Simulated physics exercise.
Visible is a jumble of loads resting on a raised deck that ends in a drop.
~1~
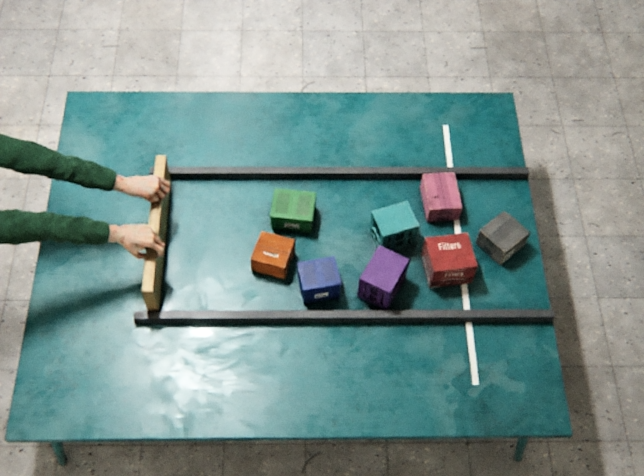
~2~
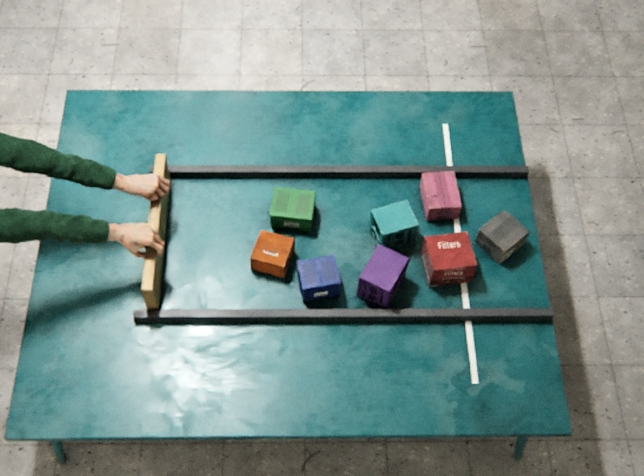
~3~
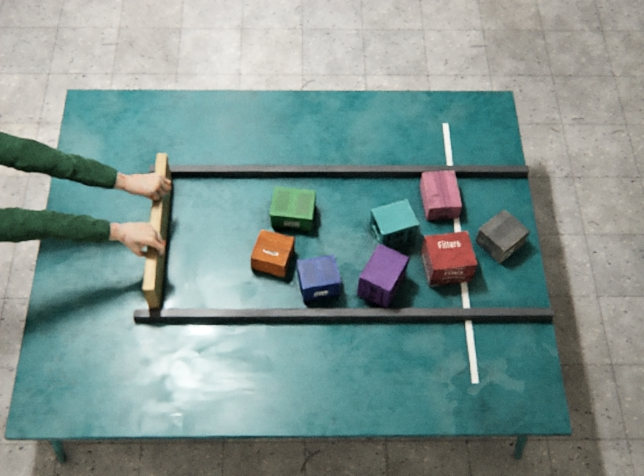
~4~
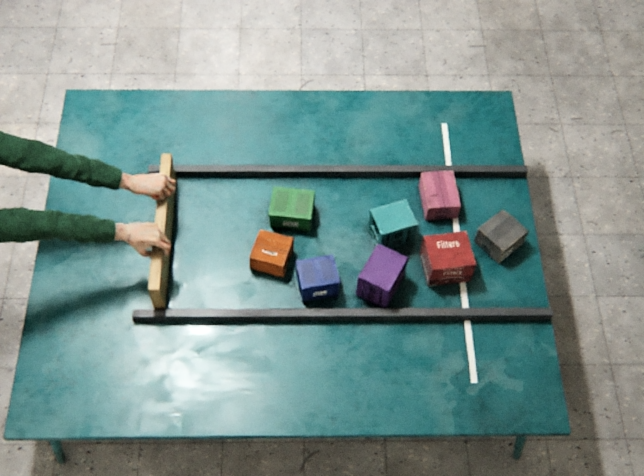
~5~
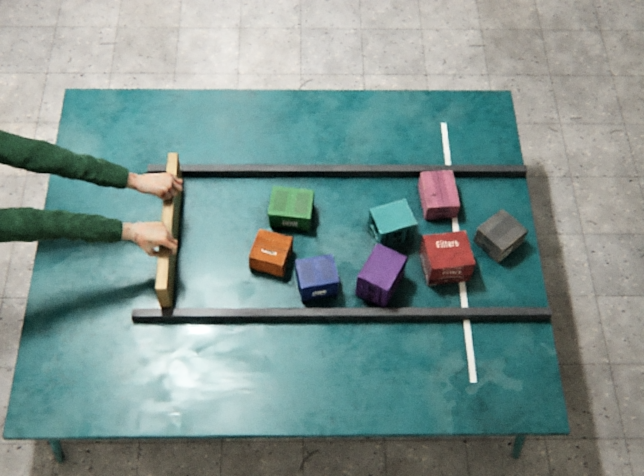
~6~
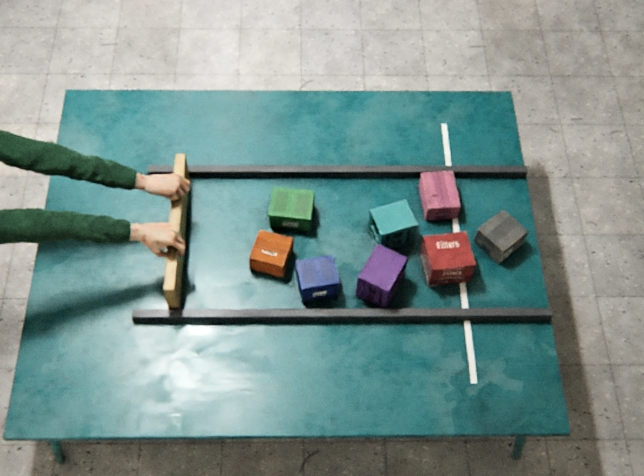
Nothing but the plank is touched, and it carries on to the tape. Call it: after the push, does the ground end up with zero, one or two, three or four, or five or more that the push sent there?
The ground ends up with one or two.
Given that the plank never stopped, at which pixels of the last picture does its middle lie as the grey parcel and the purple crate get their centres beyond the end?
First it's close to (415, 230), next close to (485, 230).
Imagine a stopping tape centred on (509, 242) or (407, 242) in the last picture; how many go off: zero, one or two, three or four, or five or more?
First tape: At least five; second tape: Zero.
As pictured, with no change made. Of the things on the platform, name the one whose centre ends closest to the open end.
Pink box, foremost.
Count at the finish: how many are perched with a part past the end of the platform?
The number is 1.
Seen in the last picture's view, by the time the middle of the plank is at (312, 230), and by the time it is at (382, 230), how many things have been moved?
At the first spot the count is 3, and at the second it is 8.
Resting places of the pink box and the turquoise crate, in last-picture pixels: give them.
The pink box comes to rest at (518, 193), and the turquoise crate comes to rest at (512, 227).
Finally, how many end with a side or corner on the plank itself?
The answer is 3.
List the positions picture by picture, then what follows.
In the first frame, grey parcel (502, 238); red box (449, 261); pink box (441, 197); plank (157, 232); tape (459, 243).
In the second frame, red box (448, 259); green tote (293, 210).
In the third frame, pink box (441, 195); purple crate (383, 276).
In the fourth frame, grey parcel (501, 236); turquoise crate (392, 226).
In the fifth frame, red box (447, 258); orange parcel (271, 253).
In the sixth frame, grey parcel (501, 237); red box (447, 259); pink box (439, 196); plank (178, 230); tape (458, 242).
Early on, none off yet; grey parcel at rest near (501, 237); red box at rest near (447, 259); pink box at rest near (439, 196).
A while later, none off yet; grey parcel travelled about its own width near (530, 230); red box travelled about its own width near (500, 255); pink box travelled about its own width near (467, 193).
Finally, the number that fall off is one or two; lost, red box and grey parcel.
